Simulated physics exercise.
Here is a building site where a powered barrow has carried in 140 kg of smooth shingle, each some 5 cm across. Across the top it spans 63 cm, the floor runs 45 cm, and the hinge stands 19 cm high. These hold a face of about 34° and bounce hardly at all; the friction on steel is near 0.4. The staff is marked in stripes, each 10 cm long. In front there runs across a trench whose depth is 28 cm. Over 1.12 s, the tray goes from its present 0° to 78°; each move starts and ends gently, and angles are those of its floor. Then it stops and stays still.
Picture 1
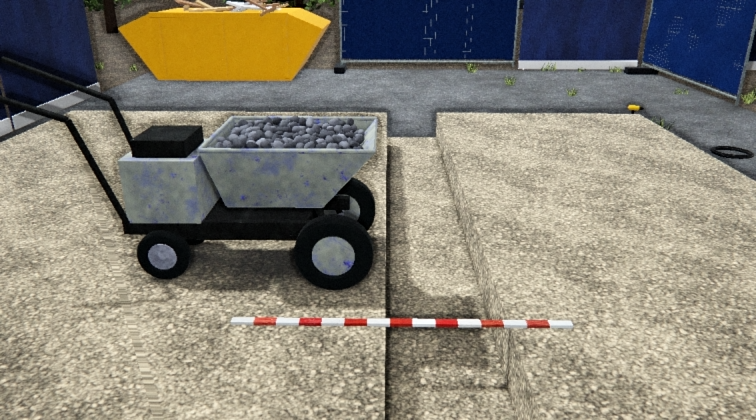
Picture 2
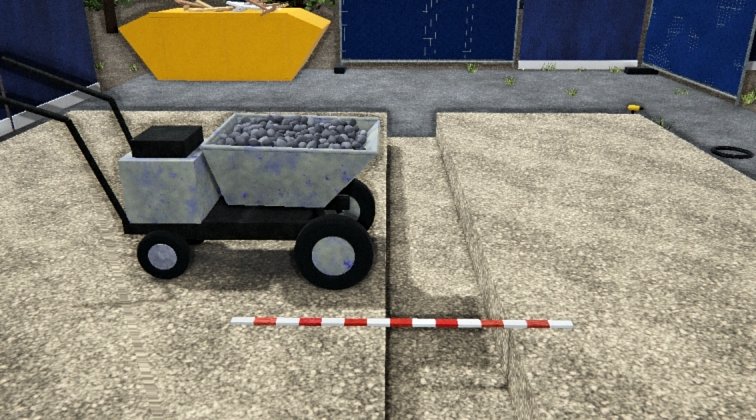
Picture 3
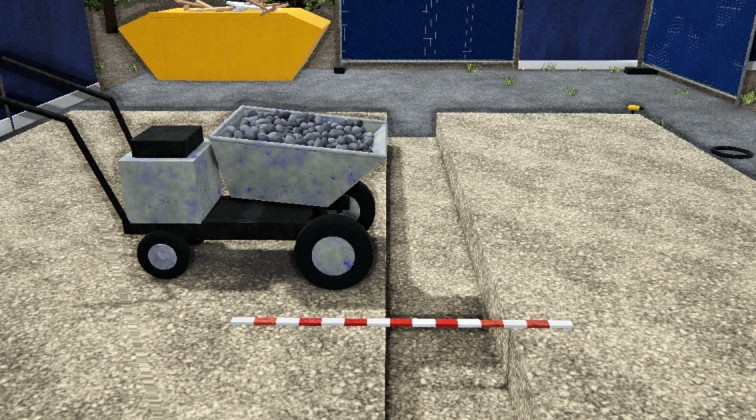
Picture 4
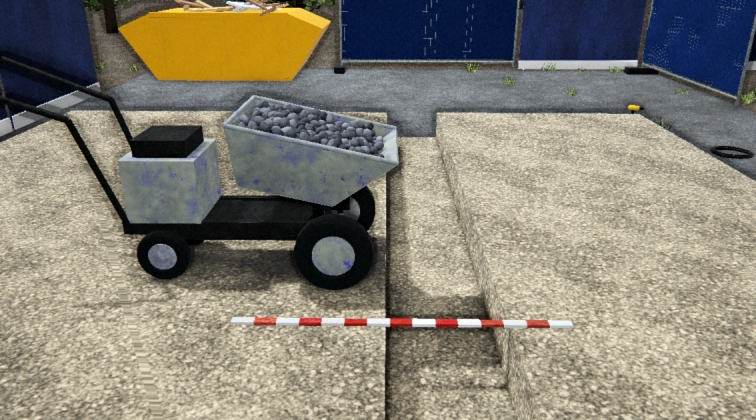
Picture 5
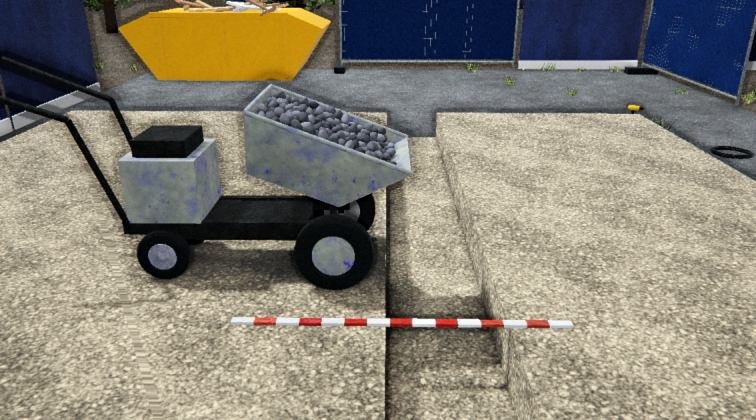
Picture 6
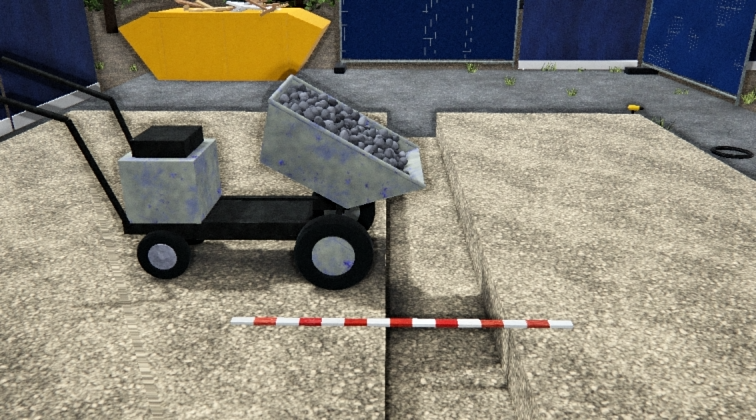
The grey, blue-blotched tray of a powered barrow, heaped with smooth grey stones, tilts steadily forward to the right, its rear end rising while the stones stay inside. The barrow stands still on pale gravelly ground at left, beside a trench with a red-and-white striped pole across it. A fixed, slightly raised side view shows the building site, with a yellow skip and blue fencing behind.
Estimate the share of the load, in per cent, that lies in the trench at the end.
I would say 72 per cent of the load lies in the trench at the end.
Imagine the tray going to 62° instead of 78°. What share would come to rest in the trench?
Trench share: Approx. 70%.
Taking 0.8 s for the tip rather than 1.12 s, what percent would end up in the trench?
Expected share: Around 65%.
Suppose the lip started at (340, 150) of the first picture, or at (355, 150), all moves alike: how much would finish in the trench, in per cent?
That gives roughly 100 per cent and roughly 95 per cent.
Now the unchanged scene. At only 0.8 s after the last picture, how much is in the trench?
Something like 50 in a hundred.
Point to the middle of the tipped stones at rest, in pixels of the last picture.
(467, 295).
Then, 0.4 s after the last picture the floor is at 66°, 98 % in the tray, 2 % in the trench; the foremost stones are at (464, 222).
Then, 0.8 s after the last picture the floor is at 78°, 30 % in the tray, 48 % in the trench, 21 % past the trench; the foremost stones are at (571, 254).
Then, 1.1 s after the last picture the floor is at 78°, 3 % in the tray, 69 % in the trench, 28 % past the trench; the foremost stones are at (660, 263).
Then, 3.0 s after the last picture the floor is at 78°, 0 % in the tray, 72 % in the trench, 28 % past the trench; the foremost stones are at (703, 251).
